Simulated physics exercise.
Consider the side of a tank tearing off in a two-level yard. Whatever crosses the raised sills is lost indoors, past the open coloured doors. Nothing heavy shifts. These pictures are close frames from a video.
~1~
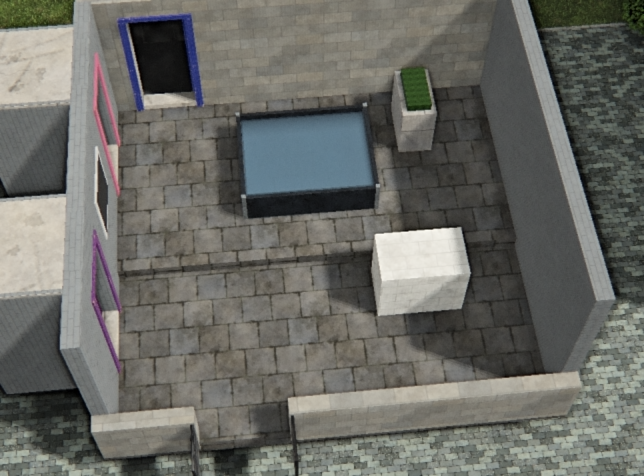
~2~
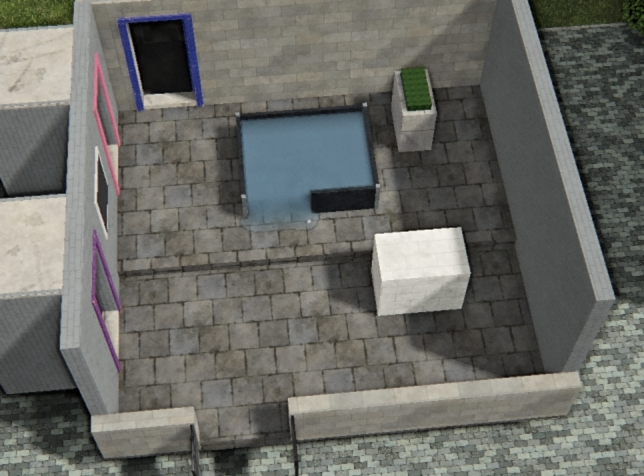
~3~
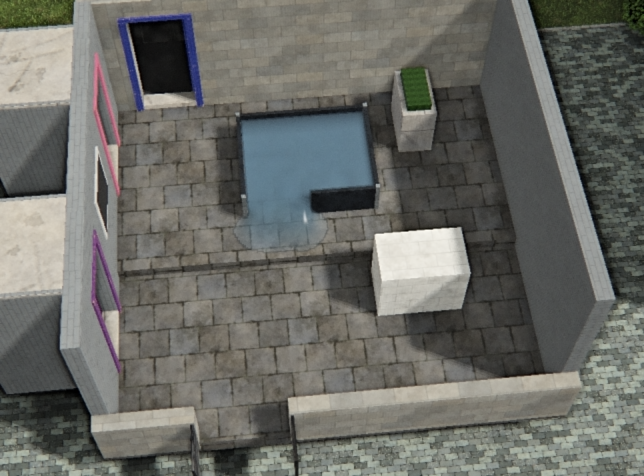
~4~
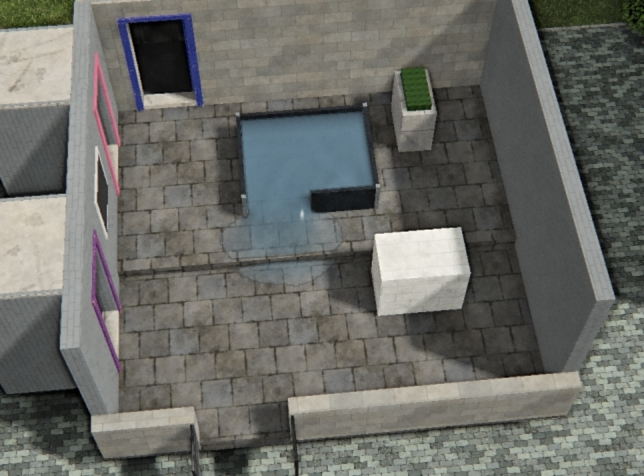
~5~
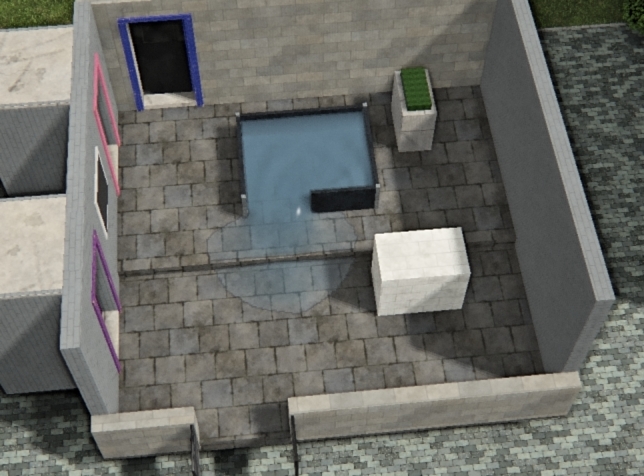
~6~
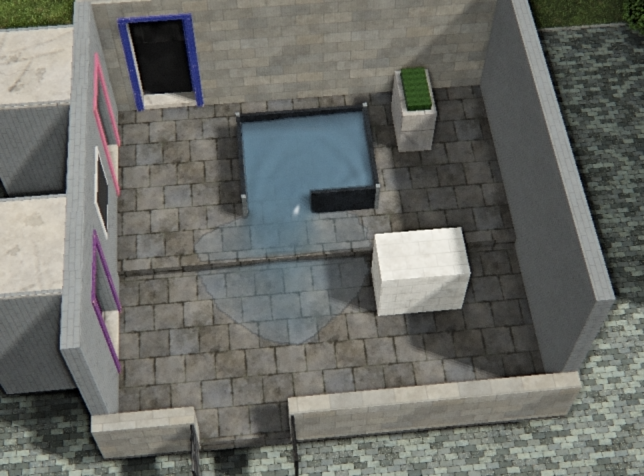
To begin with, blue water sits still in a dark-sided tank on the upper level of a walled, paved yard. The left part of its front side gives way and water pours out, fanning in a thin, rounded sheet over the low step and across the lower paving, left of a white block.
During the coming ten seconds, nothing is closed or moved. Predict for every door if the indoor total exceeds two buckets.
Prediction: The pink door does not exceed it, the purple door does not exceed it, the blue door does not exceed it.
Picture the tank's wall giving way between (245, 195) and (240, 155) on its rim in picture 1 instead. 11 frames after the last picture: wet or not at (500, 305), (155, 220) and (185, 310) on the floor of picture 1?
First unwetted, second soaked, third soaked.
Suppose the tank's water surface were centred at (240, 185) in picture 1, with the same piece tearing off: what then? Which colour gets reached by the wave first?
That's the purple door.
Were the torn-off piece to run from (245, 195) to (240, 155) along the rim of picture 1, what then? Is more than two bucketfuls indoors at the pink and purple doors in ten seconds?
As it turns out, the pink door surpasses the cutoff; as for the purple door, it comes in lower.
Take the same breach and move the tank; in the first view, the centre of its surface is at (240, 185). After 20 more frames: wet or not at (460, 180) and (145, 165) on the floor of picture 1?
Result: Spared; spared.
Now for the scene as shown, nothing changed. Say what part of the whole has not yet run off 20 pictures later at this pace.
I'd put it at about 88 per cent.
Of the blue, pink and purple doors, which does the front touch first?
That's the one in purple.
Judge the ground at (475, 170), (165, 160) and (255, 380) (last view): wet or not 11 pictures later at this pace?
Taking them as listed, they are spared, spared and waterlogged.
A moment on, water covers 25 % of the floor; the pink door not reached, the purple door not reached, the blue door not reached.
Next, water covers 40 % of the floor; the pink door not reached, the purple door wet at the sill, nothing in, the blue door not reached.
Then, water covers 45 % of the floor; the pink door not reached, the purple door wet at the sill, nothing in, the blue door not reached.
Later, water covers 50 % of the floor; the pink door not reached, the purple door wet at the sill, nothing in, the blue door not reached.
In the end, water covers 50 % of the floor; the pink door not reached, the purple door wet at the sill, nothing in, the blue door not reached.
